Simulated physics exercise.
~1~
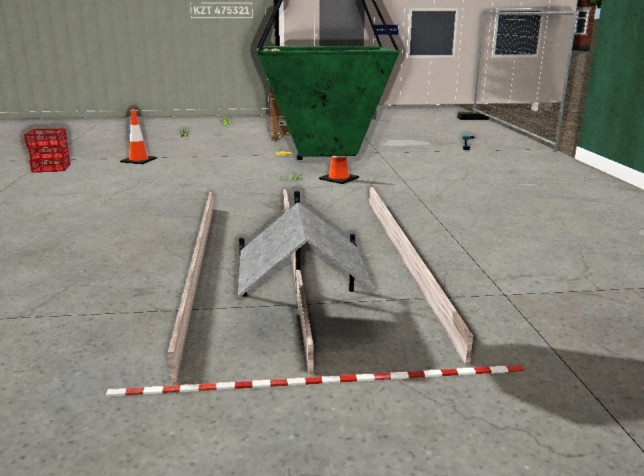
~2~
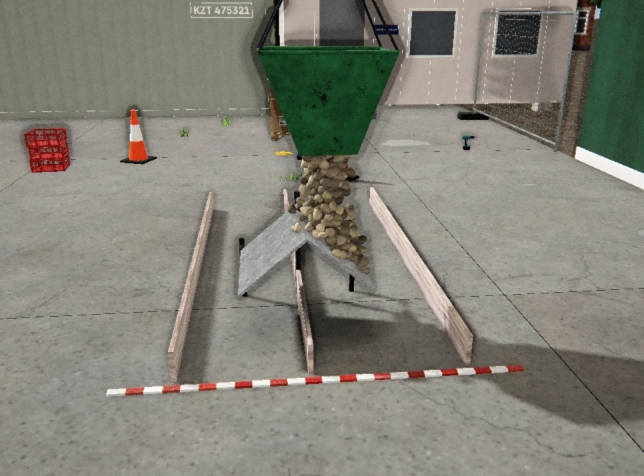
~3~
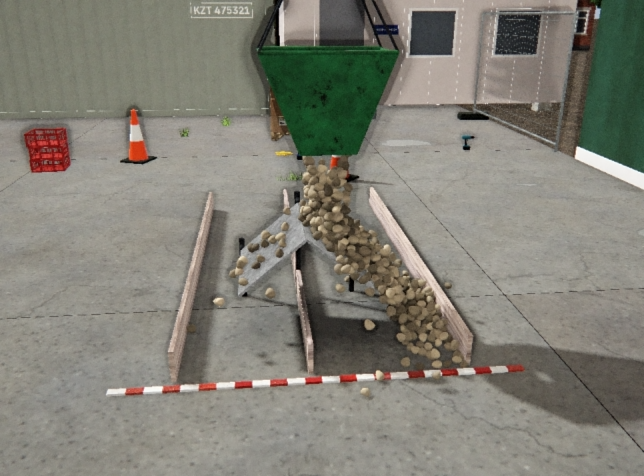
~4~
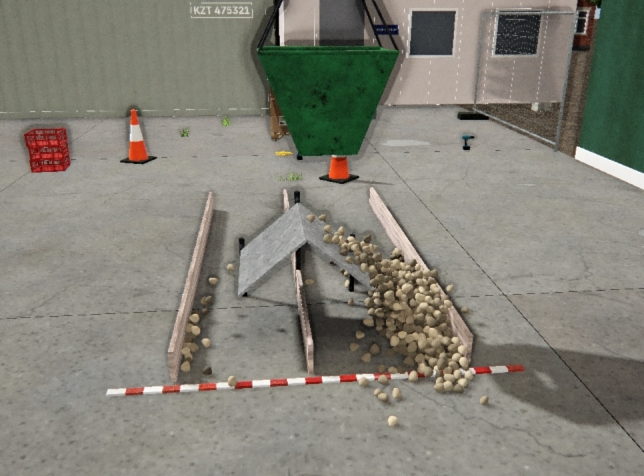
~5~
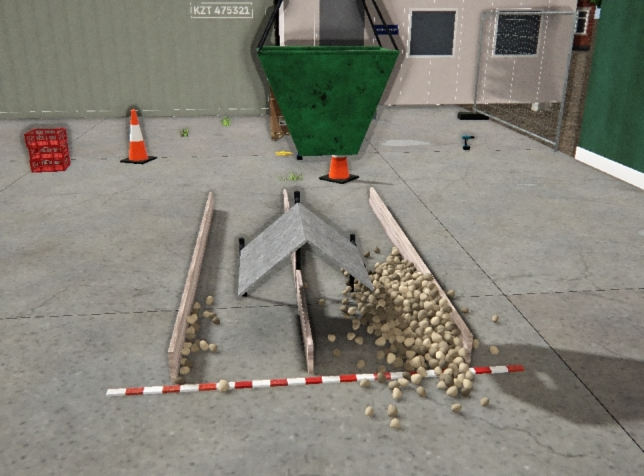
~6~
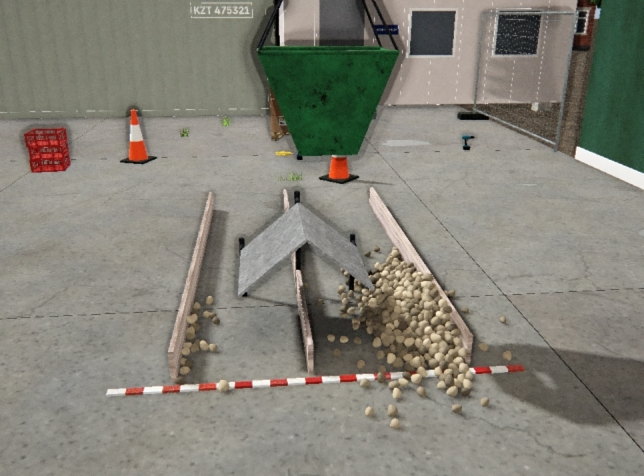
The video shows a green skip releasing rounded cobbles onto a fixed, peaked grey steel ridge above two plank-edged bays. Most tumble down the right slope while a few roll left, and they settle with a large pile in the right bay, a few in the left, and some scattered beyond the planks.
